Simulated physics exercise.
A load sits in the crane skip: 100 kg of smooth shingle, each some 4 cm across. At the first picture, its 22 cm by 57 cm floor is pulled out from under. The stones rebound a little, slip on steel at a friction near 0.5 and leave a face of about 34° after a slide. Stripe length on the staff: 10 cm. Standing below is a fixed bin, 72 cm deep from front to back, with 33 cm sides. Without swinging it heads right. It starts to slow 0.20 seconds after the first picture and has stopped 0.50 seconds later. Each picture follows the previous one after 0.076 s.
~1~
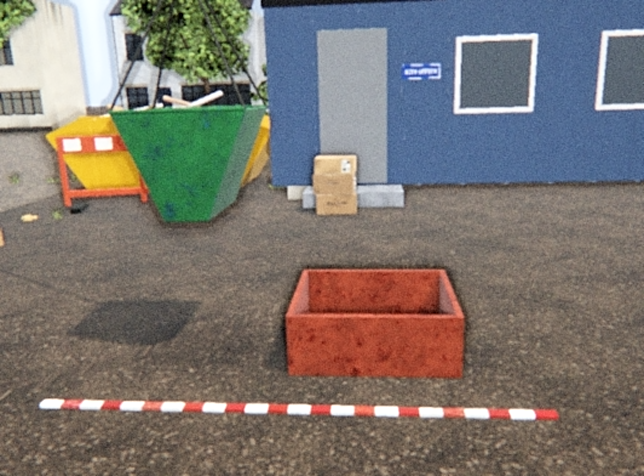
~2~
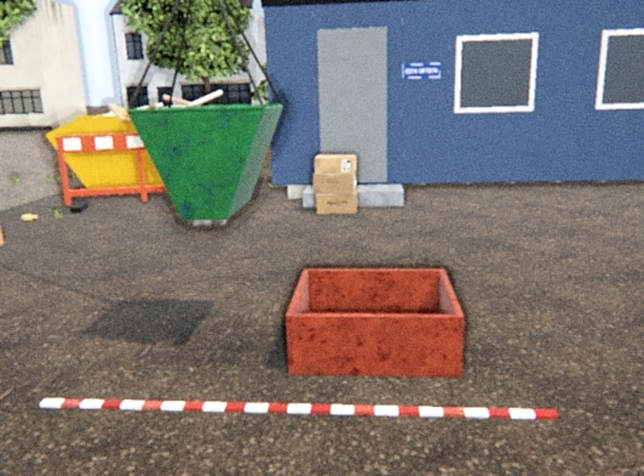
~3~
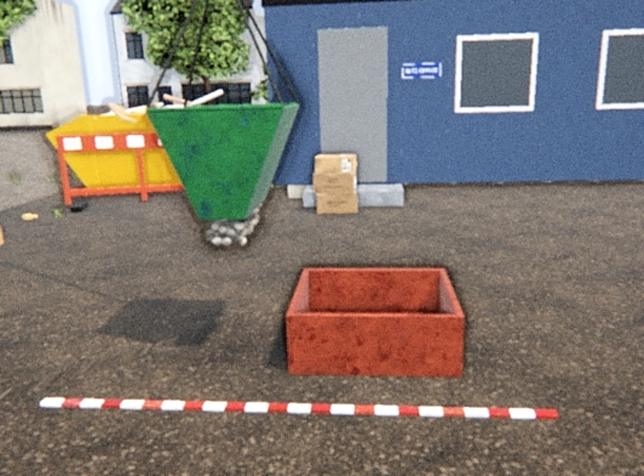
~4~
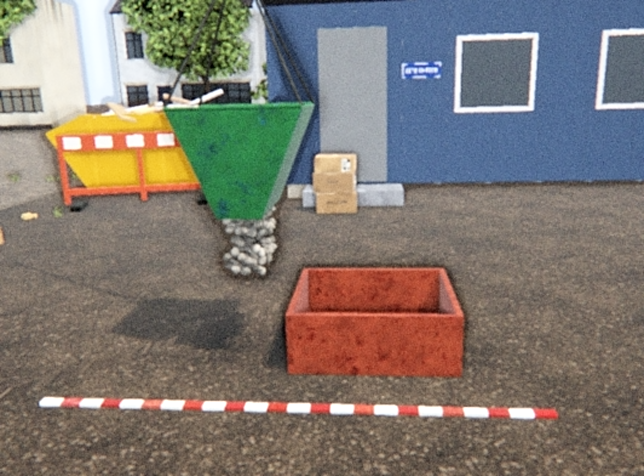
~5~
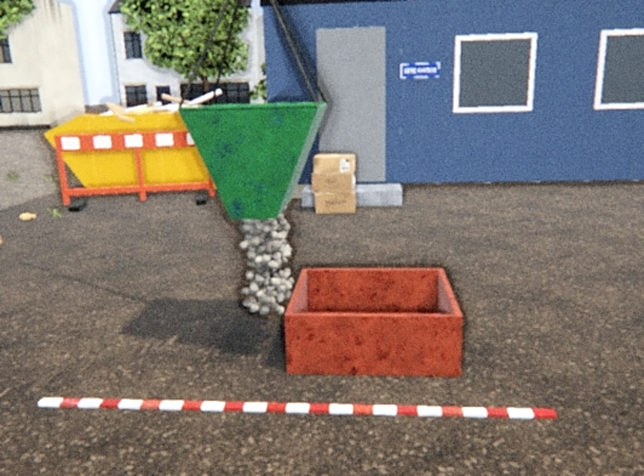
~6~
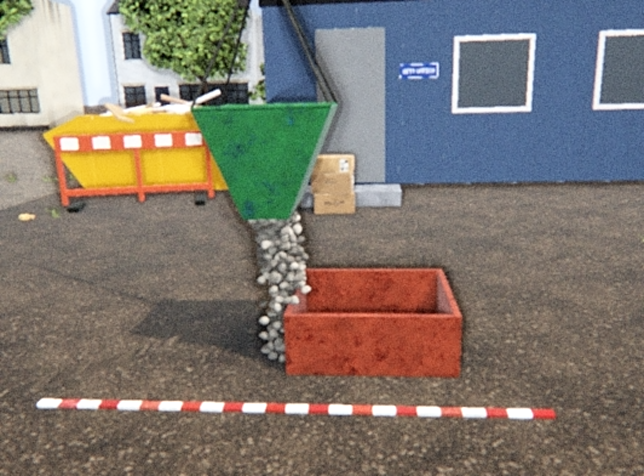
Green skip hanging from cables moving right across a yard, grey stones pouring from its base beside an open red box.
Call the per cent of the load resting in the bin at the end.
Around 67 percent.
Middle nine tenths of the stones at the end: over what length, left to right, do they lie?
It covers roughly 120 centimetres from left to right.
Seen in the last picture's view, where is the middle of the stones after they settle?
Pixel position of the middle approx (330, 331).
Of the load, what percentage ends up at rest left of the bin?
Something like 35 per cent, roughly.
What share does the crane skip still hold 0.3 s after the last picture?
Roughly 5 percent is held.
Then, 0.3 s after the last picture, 7 % in the crane skip, 34 % falling or lying left of the bin, 59 % falling or lying in the bin; the stones farthest right are at (396, 334).
Then, 0.7 s after the last picture, 0 % in the crane skip, 33 % falling or lying left of the bin, 67 % falling or lying in the bin; the stones farthest right are at (442, 339).
Then, 1.3 s after the last picture, 0 % in the crane skip, 33 % falling or lying left of the bin, 67 % falling or lying in the bin, 0 % falling or lying beside or right of the bin; the stones farthest right are at (441, 336).
Then, 2.2 s after the last picture, 0 % in the crane skip, 33 % falling or lying left of the bin, 67 % falling or lying in the bin, 0 % falling or lying beside or right of the bin; the stones farthest right are at (441, 336).
Then, 4.1 s after the last picture, 0 % in the crane skip, 33 % left of the bin, 67 % in the bin, 0 % beside or right of the bin; the stones farthest right are at (441, 336).
